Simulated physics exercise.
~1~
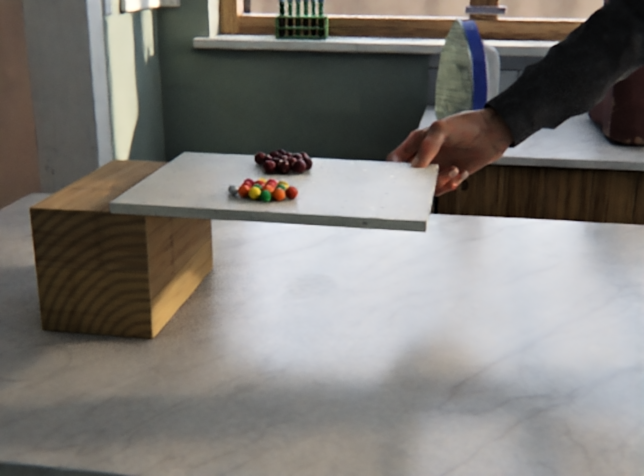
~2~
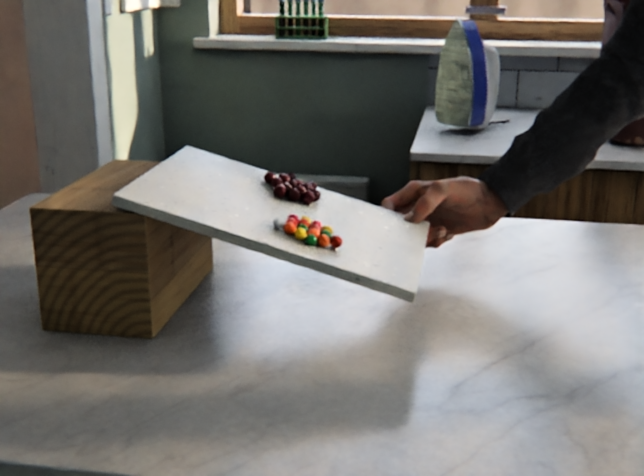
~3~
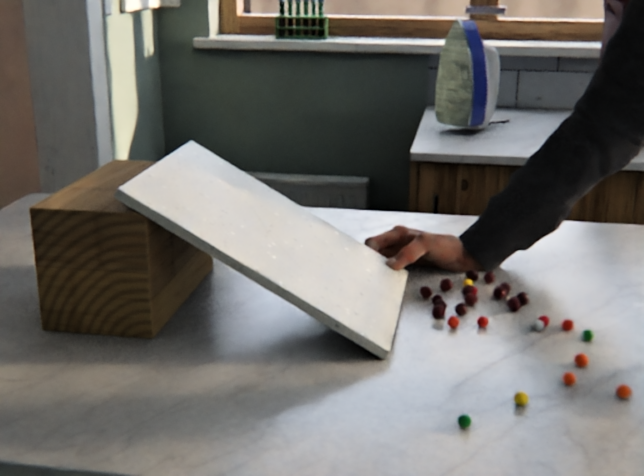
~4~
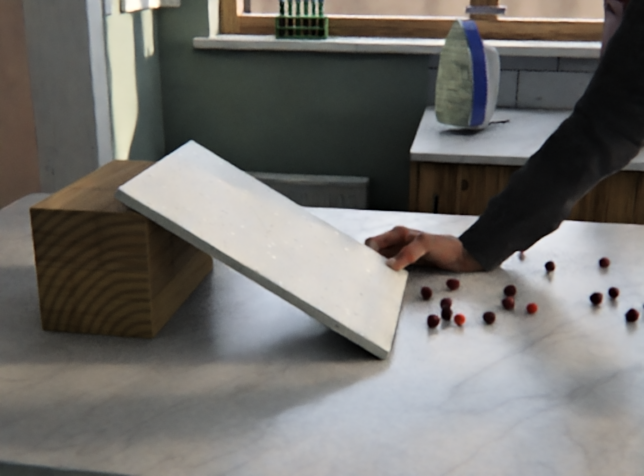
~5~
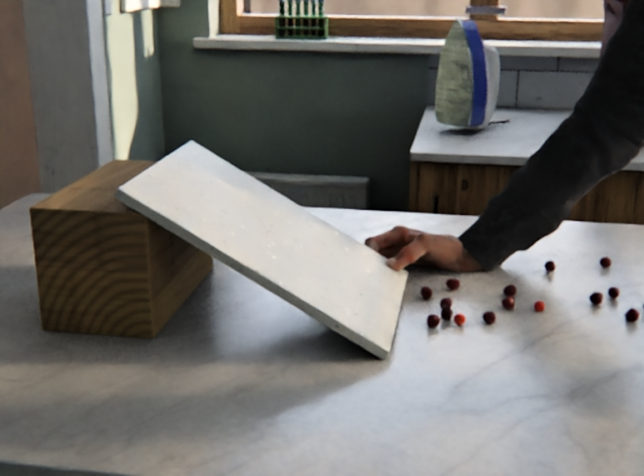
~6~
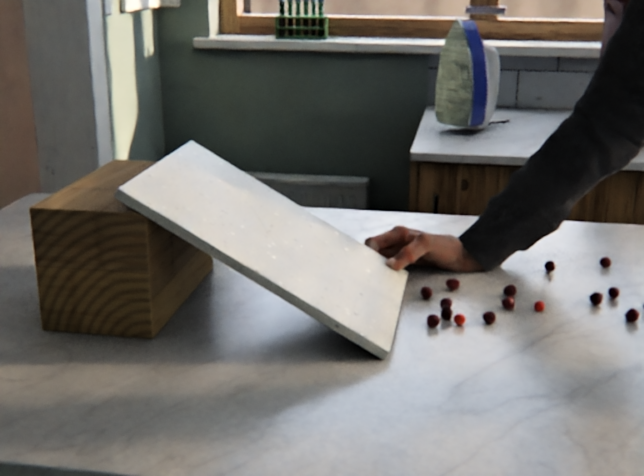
Colourful candies and dark red berries rolling off a white board as a hand lowers it, mostly dark ones remaining scattered nearby.
